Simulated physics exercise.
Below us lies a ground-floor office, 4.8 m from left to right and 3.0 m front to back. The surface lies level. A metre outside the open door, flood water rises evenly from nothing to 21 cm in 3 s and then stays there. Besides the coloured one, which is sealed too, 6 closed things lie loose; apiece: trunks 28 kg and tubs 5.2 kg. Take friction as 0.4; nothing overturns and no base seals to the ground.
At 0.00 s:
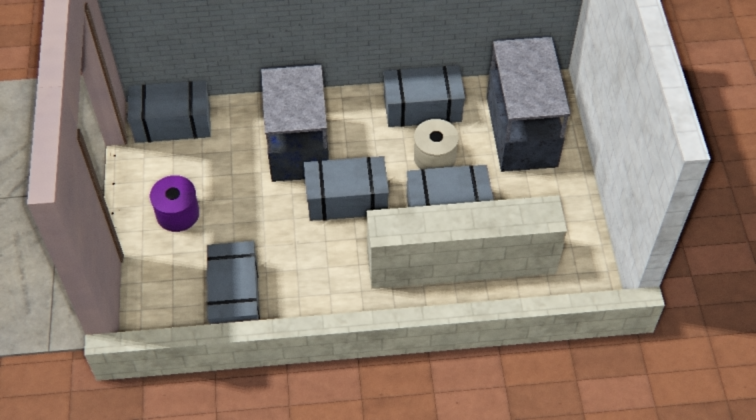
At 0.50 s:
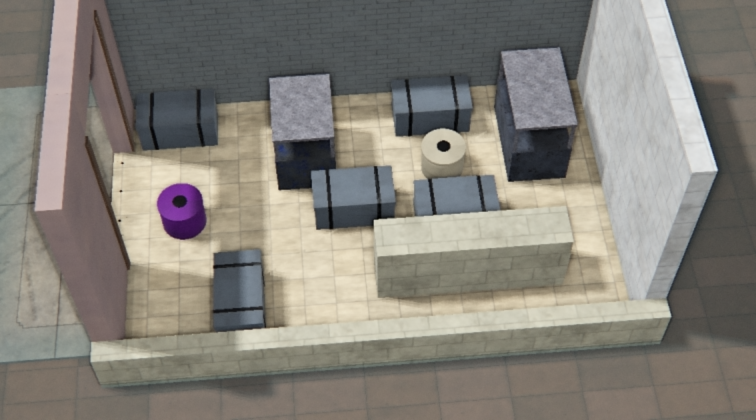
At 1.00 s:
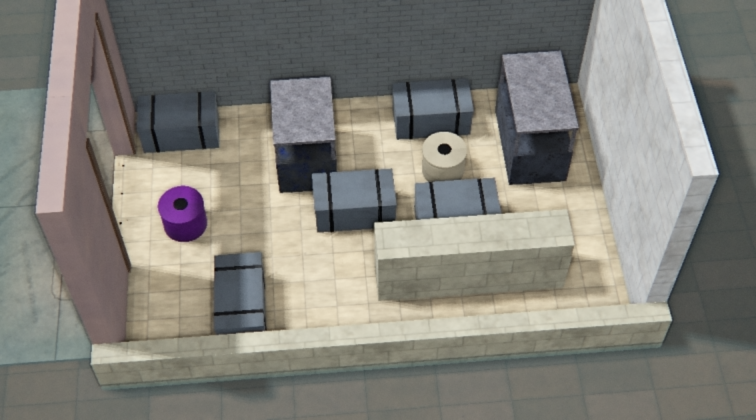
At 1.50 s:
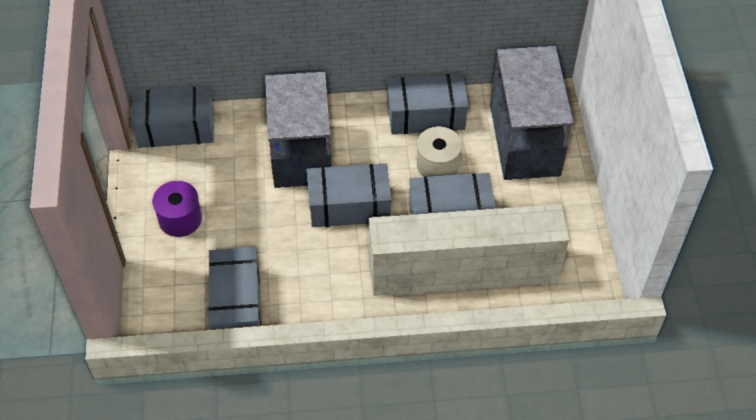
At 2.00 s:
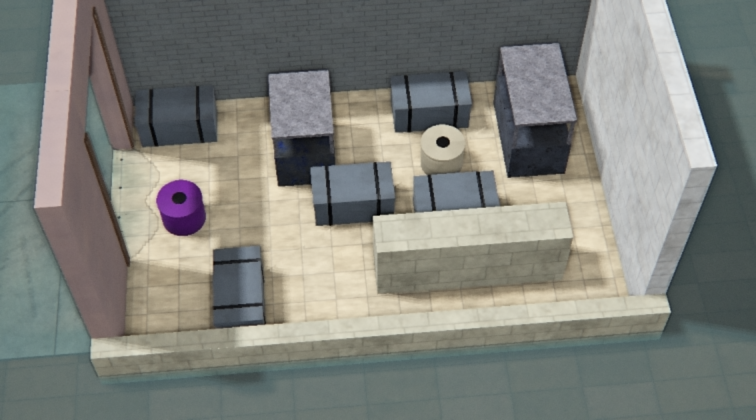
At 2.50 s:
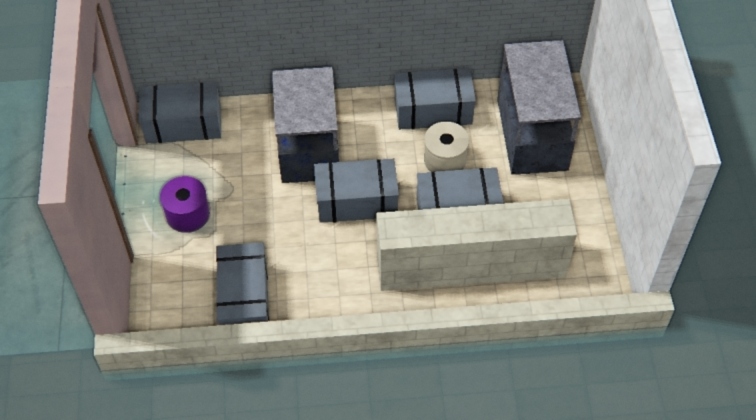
A small walled room holding dark trunks, a pale tub and a purple one stayed still while water spread over the ground outside, then crept in at the left doorway and around the purple tub.
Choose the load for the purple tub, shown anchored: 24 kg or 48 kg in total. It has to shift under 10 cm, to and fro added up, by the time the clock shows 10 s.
I expect that only the higher weight holds it.
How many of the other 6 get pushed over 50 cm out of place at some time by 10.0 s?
2 of them.
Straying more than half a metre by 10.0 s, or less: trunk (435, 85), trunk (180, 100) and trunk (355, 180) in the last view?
In turn: Short of it, over, short of it.
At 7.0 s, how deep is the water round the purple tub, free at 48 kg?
About 10 cm.
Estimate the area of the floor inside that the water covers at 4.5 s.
About 5.0 m2.
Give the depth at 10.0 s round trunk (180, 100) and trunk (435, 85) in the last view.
Roughly 16 and 9 cm.
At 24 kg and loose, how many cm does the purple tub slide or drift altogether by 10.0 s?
About 200 cm.
After 3.5 s the purple tub would be 19 cm from its start with 24 kg and 0 cm from its start with 48 kg; 9 cm of water round it then.
After 4.5 s the purple tub would be 58 cm from its start with 24 kg and 0 cm from its start with 48 kg; 8 cm of water round it then.
After 7.0 s the purple tub would be 122 cm from its start with 24 kg and 0 cm from its start with 48 kg; 10 cm of water round it then.
After 10.0 s the purple tub would be 176 cm from its start with 24 kg and 0 cm from its start with 48 kg; 13 cm of water round it then.
